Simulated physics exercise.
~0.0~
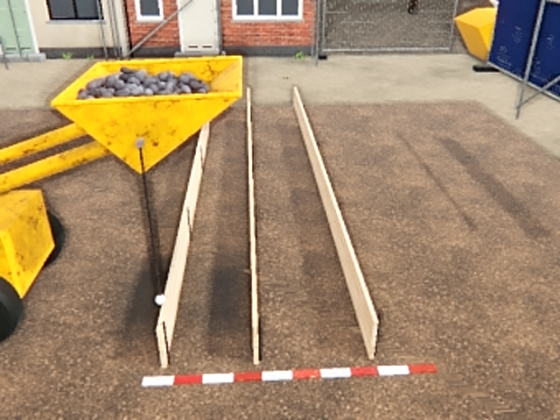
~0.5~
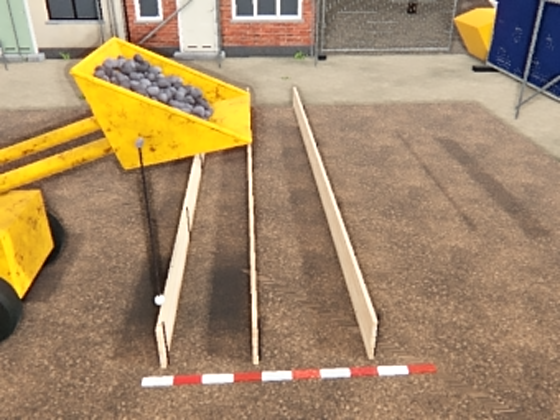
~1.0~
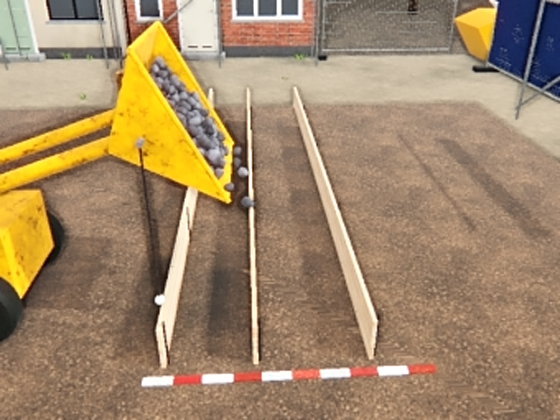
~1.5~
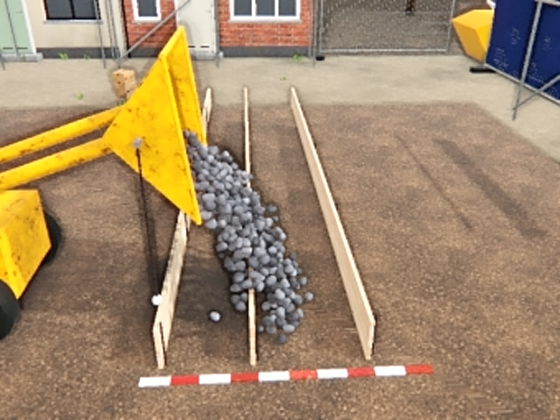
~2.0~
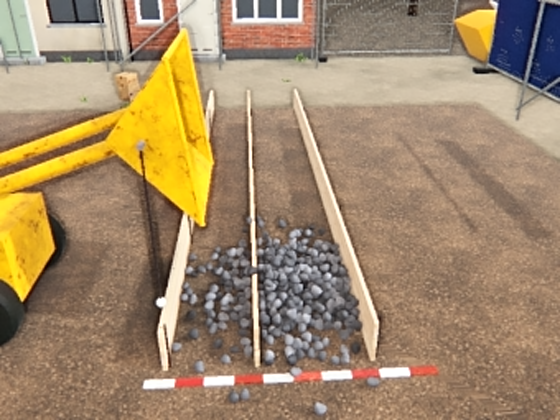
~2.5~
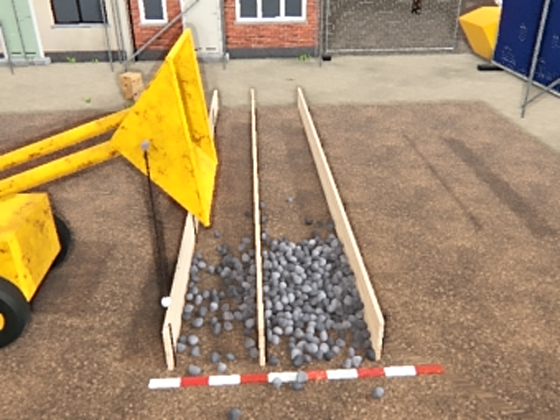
On a patch of brown ground in front of brick buildings, a yellow loader on the left holds a bucket of round grey stones beside three long boards that form two bays. The bucket begins tipping to the right, and the stones shift toward its lower edge. As it steepens, the first few stones drop over the lip. Then the load pours out in a thick stream, spilling across the middle board into both bays. The emptied bucket stays steeply tilted while the stones settle near the red-and-white staff, most in the far bay, fewer in the near one, with a few strays beyond the staff.
